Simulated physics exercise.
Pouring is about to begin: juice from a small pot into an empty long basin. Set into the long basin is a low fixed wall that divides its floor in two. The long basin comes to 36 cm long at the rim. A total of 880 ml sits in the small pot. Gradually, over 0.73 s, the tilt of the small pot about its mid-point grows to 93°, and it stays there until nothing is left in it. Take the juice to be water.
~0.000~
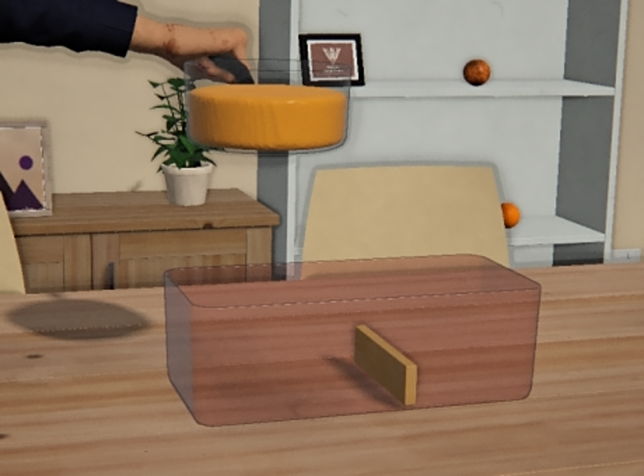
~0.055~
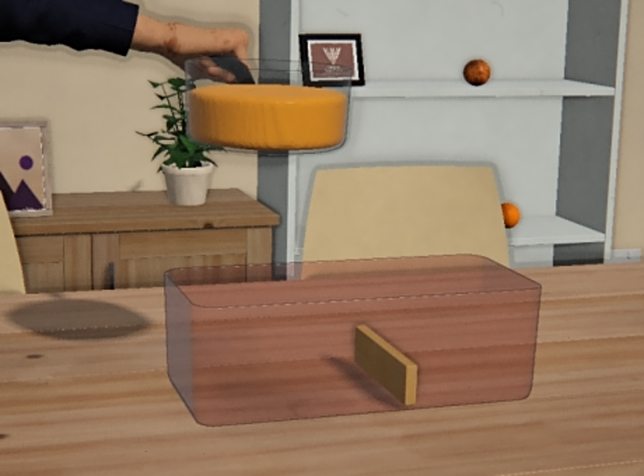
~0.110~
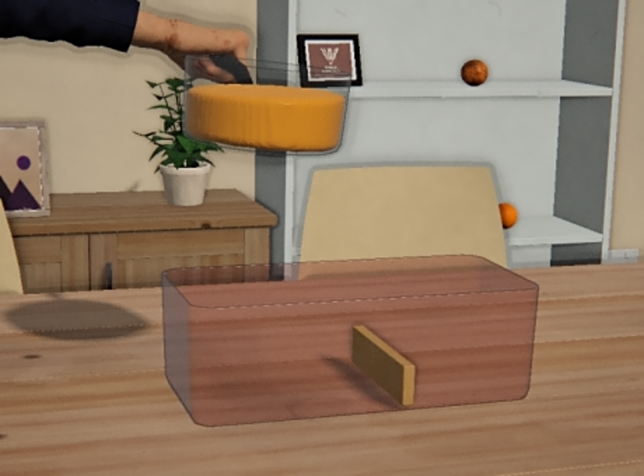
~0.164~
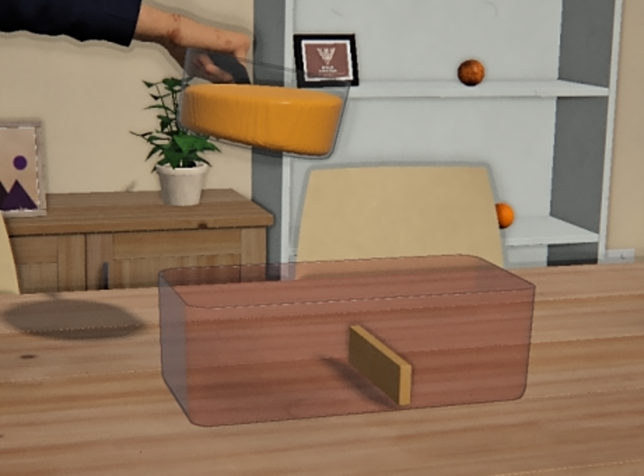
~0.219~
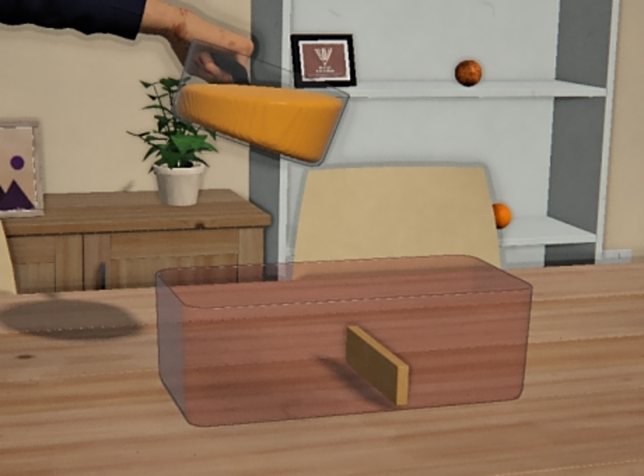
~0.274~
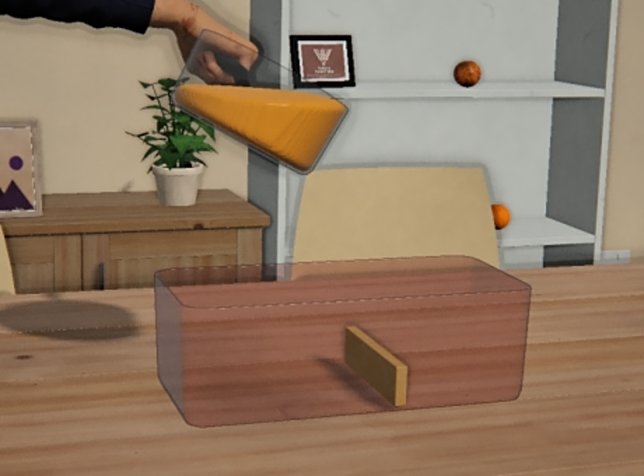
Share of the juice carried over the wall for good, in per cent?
Near 61 per cent.
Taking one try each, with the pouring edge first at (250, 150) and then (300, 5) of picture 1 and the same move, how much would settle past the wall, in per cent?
I'd say 10 percent on the first go, 25 percent on the next.
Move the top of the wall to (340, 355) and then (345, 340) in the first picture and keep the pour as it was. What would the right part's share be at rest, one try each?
85 then 90 %.
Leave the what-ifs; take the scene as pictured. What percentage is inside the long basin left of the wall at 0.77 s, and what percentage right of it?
Near 14 on the left, 60 on the right.
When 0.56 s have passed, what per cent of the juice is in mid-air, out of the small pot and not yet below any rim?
Some 46 % is the figure.
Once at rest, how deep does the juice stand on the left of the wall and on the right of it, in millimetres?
About 10 mm left, about 26 mm right.
After 0.56 s the tilt is 81° and 41 per cent is still to pour, 2 is left of the wall and 11 right of it.
After 0.77 s the tilt is 93° and 13 per cent is still to pour, 15 is left of the wall and 59 right of it.
After 0.99 s the tilt is 93° and 4 per cent is still to pour, 30 is left of the wall and 61 right of it.
After 1.23 s the tilt is 93° and 1 per cent is still to pour, 36 is left of the wall and 61 right of it.
In the end 37 per cent lies left of the wall, 61 right of it and 1 outside.
